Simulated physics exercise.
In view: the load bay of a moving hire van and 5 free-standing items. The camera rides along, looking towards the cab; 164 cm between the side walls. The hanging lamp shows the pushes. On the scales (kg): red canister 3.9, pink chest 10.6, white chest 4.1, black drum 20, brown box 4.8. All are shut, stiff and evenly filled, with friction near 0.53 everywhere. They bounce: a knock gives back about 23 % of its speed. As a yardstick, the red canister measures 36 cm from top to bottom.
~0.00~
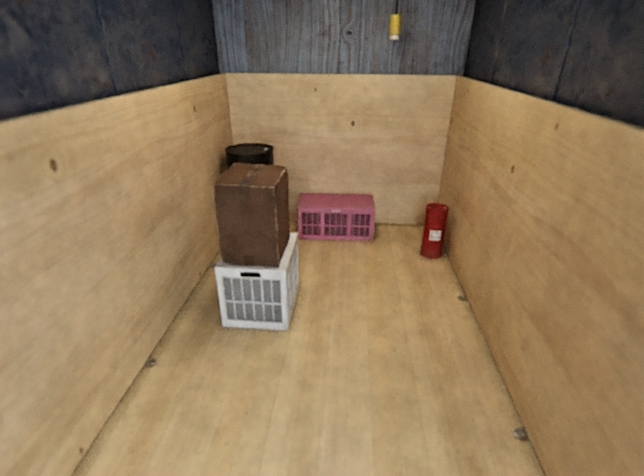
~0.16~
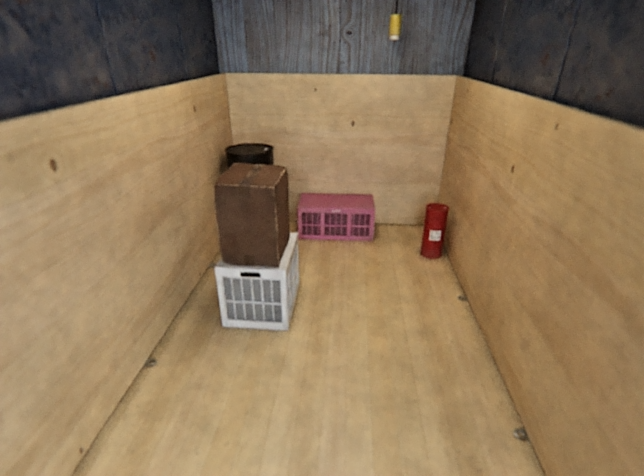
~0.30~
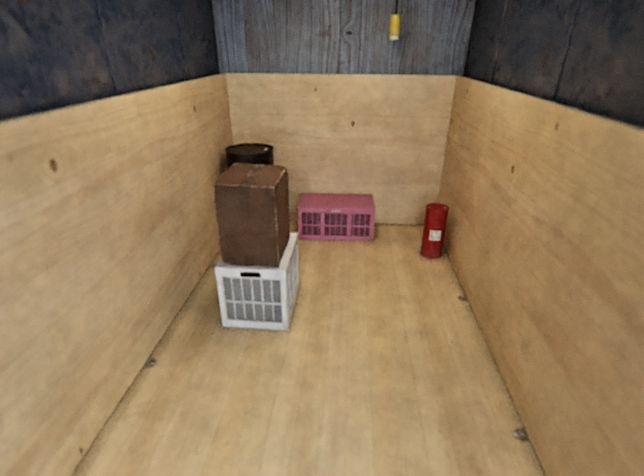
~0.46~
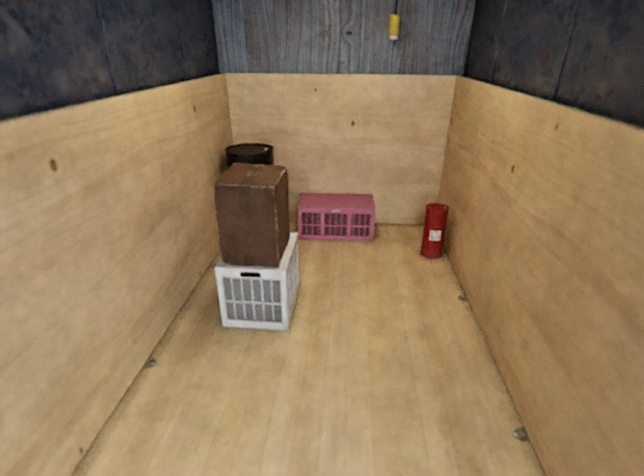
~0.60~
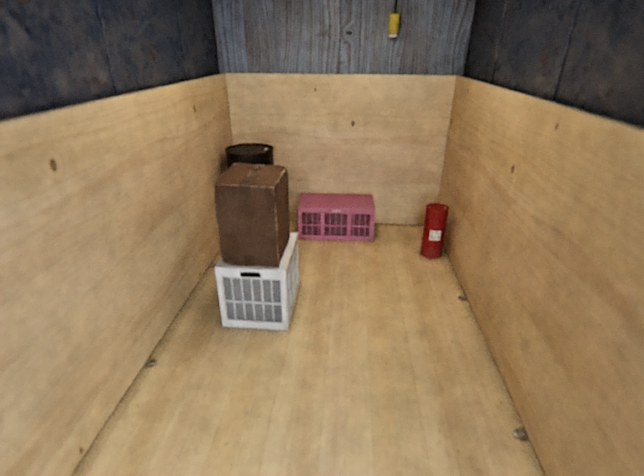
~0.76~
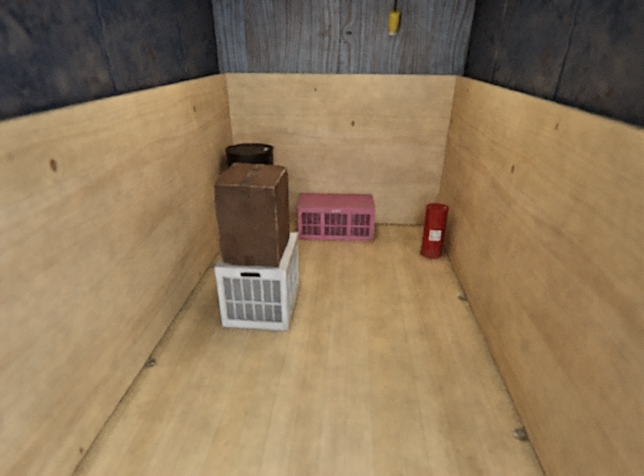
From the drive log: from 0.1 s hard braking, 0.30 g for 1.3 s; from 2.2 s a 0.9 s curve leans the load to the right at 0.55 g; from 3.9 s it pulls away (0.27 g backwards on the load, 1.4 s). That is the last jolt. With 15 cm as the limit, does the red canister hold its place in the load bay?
The red canister keeps its place.
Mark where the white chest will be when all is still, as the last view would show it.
At about (330, 282).
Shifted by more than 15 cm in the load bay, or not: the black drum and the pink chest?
The black drum keeps its place; the pink chest stays put.
After 3.06 s, push 0.09 g right; red canister leaning 6° near (437, 230); brown box leaning 29°; white chest leaning 29°.
After 3.36 s, steady run; brown box now down from where it sat; white chest leaning 73°; black drum leaning 21°.
After 5.36 s, steady run; white chest on its side; black drum slid 3 cm; pink chest slid 3 cm.
At rest (9.1 s), down from where it sat, brown box; tipped over in the load bay, white chest; the other 3 in place, give or take 15 cm. In the last view, red canister near (435, 231).
